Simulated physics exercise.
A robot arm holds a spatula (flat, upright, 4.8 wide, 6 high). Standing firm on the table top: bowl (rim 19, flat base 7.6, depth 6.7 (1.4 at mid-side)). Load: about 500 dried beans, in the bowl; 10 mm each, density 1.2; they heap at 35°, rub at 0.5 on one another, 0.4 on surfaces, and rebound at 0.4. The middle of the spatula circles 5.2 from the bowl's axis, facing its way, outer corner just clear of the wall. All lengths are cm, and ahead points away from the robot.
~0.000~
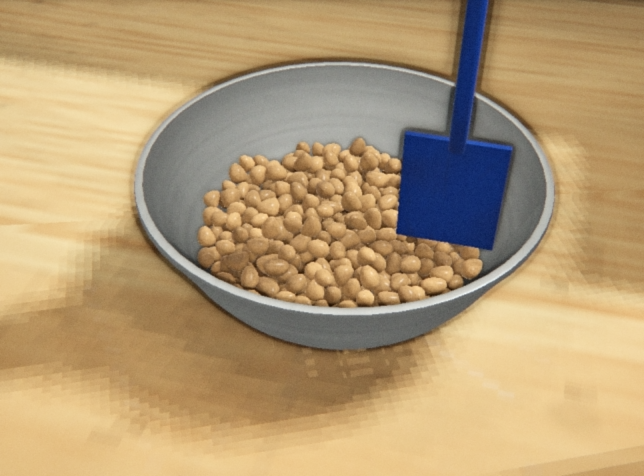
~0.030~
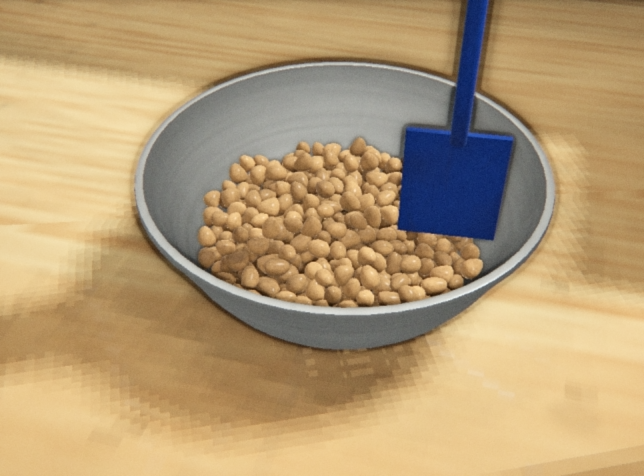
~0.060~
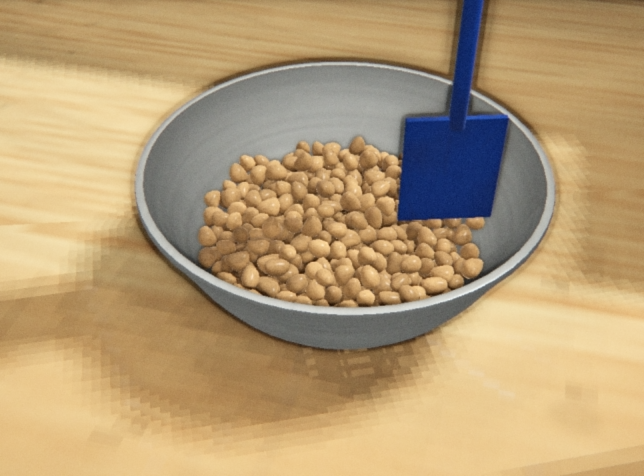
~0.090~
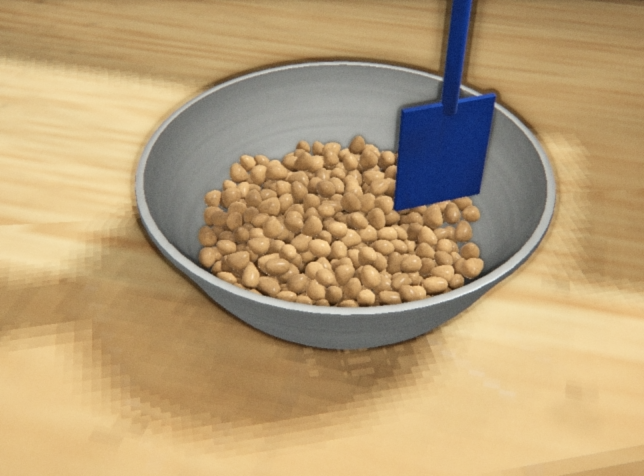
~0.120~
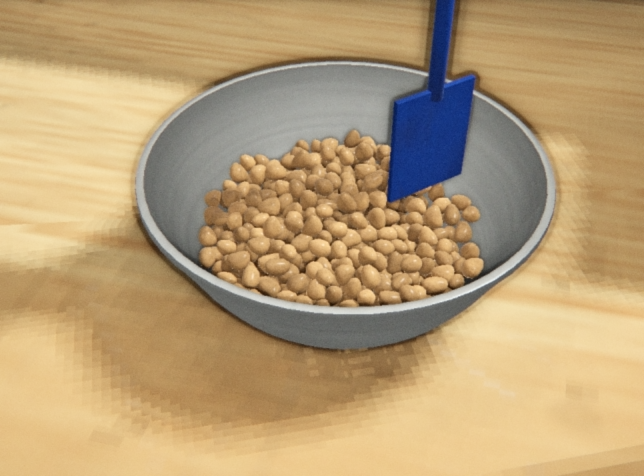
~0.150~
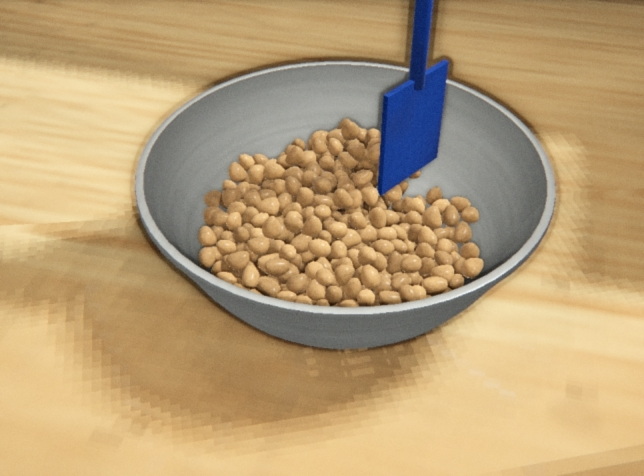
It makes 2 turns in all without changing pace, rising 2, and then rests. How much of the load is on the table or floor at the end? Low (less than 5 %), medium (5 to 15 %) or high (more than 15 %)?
A low share, less than 5 %, ends on the table or floor.
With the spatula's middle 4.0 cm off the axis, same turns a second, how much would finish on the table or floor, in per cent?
In that case some 0 per cent.
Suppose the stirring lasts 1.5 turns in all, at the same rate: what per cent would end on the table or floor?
In that case some 0 per cent.
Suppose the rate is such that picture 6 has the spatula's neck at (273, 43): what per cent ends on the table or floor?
Some 15 per cent.
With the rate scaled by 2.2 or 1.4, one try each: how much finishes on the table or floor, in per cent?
About 15 and 5 per cent.
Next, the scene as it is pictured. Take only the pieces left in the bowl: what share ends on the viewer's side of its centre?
Some 50 per cent.
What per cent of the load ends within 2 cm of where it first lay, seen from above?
Roughly 70 per cent.
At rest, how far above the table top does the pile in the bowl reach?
Some 5.0 cm.
After 0.71 s, 321° round, highest piece 8 above the table; 495 in the bowl, 9 on the table or floor.
After 1.26 s, 221° round, highest piece 5 above the table; 495 in the bowl, 9 on the table or floor.
After 1.74 s, 0° round, highest piece 5 above the table; 495 in the bowl, 9 on the table or floor.
After 2.44 s, 0° round, highest piece 5 above the table; 495 in the bowl, 9 on the table or floor.
In the end, 495 in the bowl, 9 on the table or floor. That is 2 % on the table or floor.
